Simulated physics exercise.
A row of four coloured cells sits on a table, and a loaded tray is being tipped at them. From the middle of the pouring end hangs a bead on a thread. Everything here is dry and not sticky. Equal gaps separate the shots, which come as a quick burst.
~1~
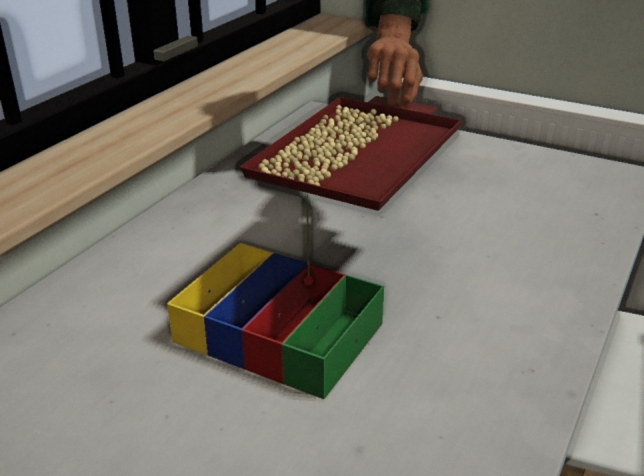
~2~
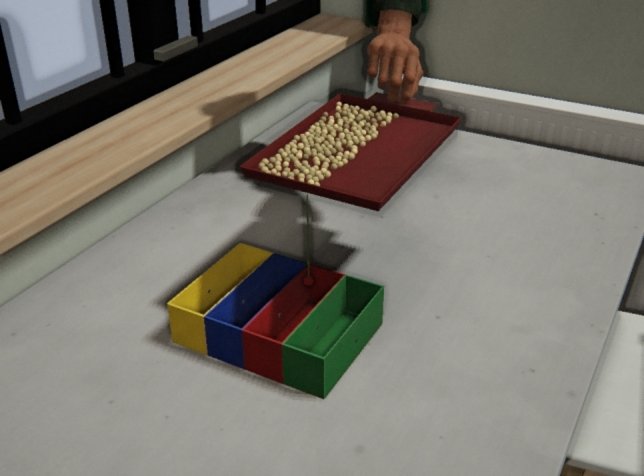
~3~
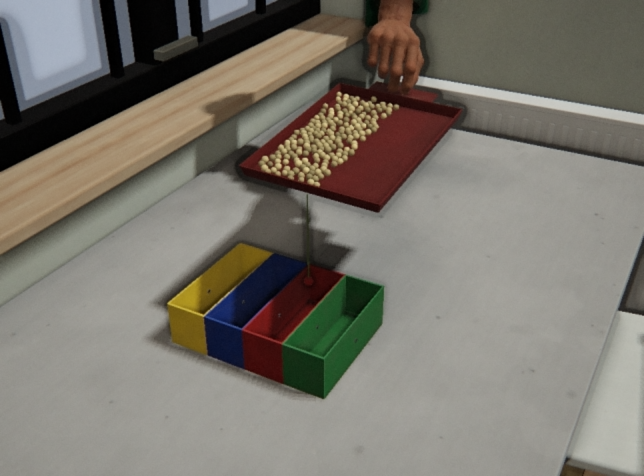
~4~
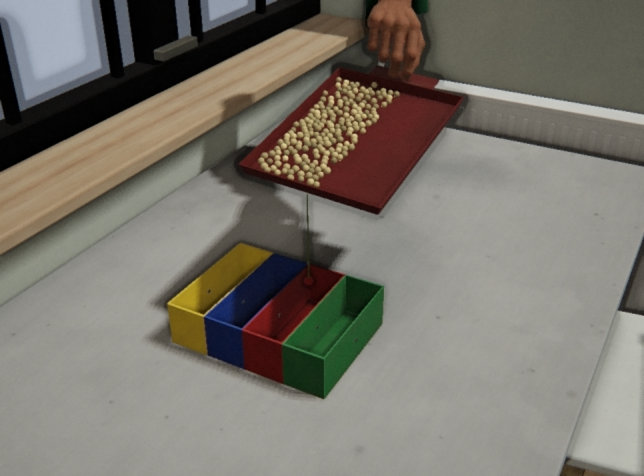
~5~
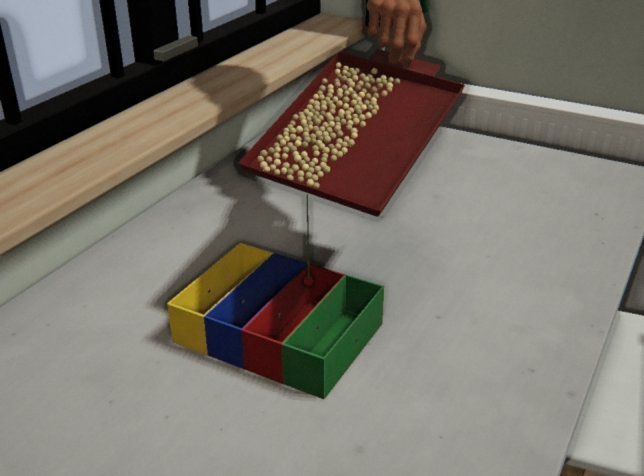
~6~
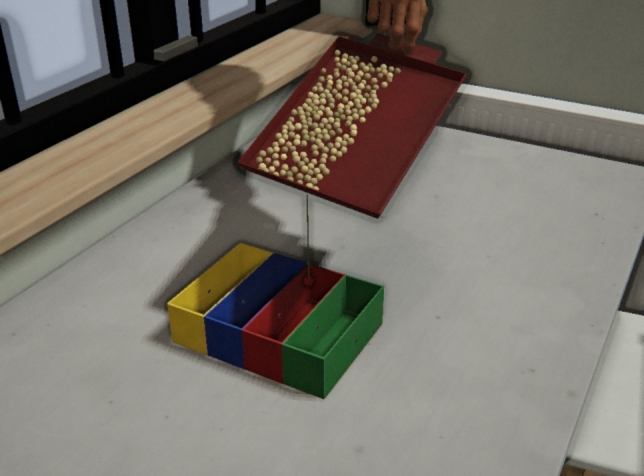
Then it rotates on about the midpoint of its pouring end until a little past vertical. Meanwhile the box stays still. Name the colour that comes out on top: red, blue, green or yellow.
Green comes out on top.
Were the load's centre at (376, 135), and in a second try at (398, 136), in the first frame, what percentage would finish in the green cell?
You'd get about 40 per cent first and about 30 per cent second.
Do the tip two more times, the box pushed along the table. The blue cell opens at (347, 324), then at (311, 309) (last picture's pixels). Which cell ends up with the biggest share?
That blue cell, then the red one.
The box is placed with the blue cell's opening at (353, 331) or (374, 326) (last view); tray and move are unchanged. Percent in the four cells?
First about 90, then 90 per cent.
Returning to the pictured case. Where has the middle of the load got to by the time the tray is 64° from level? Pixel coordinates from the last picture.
Around (345, 208).
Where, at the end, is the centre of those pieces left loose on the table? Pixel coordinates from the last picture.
Somewhere near (399, 388), I think.
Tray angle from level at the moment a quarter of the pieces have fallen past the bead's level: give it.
Around 70 degrees of turn.
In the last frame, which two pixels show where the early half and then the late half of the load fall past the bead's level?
The first part passes (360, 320); everything after passes (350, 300).
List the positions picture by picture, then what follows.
Corners of the pouring end at (244, 166) and (379, 199), level; middle of the load at (331, 141), soya beans; bead on its thread at (309, 281); yellow cell at (188, 325); blue cell at (224, 339); red cell at (263, 353); green cell at (304, 367), in the first picture.
Corners of the pouring end at (244, 166) and (379, 200), level; middle of the load at (331, 140), in the second picture.
Corners of the pouring end at (244, 165) and (378, 202), tipped barely, lowest at the right corner; middle of the load at (331, 134), in the third picture.
Corners of the pouring end at (244, 163) and (378, 205), tipped a little, lowest at the right corner; middle of the load at (331, 126), in the fourth picture.
Corners of the pouring end at (243, 162) and (378, 207), tipped clearly, lowest at the right corner; middle of the load at (330, 119), in the fifth picture.
Corners of the pouring end at (243, 161) and (378, 210), tipped clearly, lowest at the right corner; middle of the load at (330, 114), about two thirds on the move; yellow cell at (188, 325); blue cell at (224, 339); red cell at (263, 353); green cell at (304, 367), in the sixth picture.
Soon after the last picture, tray tipped steeply; about two thirds on the tray; a stray few in the green cell; a stray few in the red cell; about a third falling or outside the box.
A little later, tray tipped past a quarter turn; a small part on the tray; about a quarter in the green cell; a small part in the red cell; about two thirds falling or outside the box.
Later still, tray tipped past a quarter turn; about a third in the green cell; a small part in the red cell; a stray few in the blue cell; about half falling or outside the box.
At rest, tray tipped past a quarter turn; about a third in the green cell; a small part in the red cell; a stray few in the blue cell; none in the yellow cell; about half outside the box.
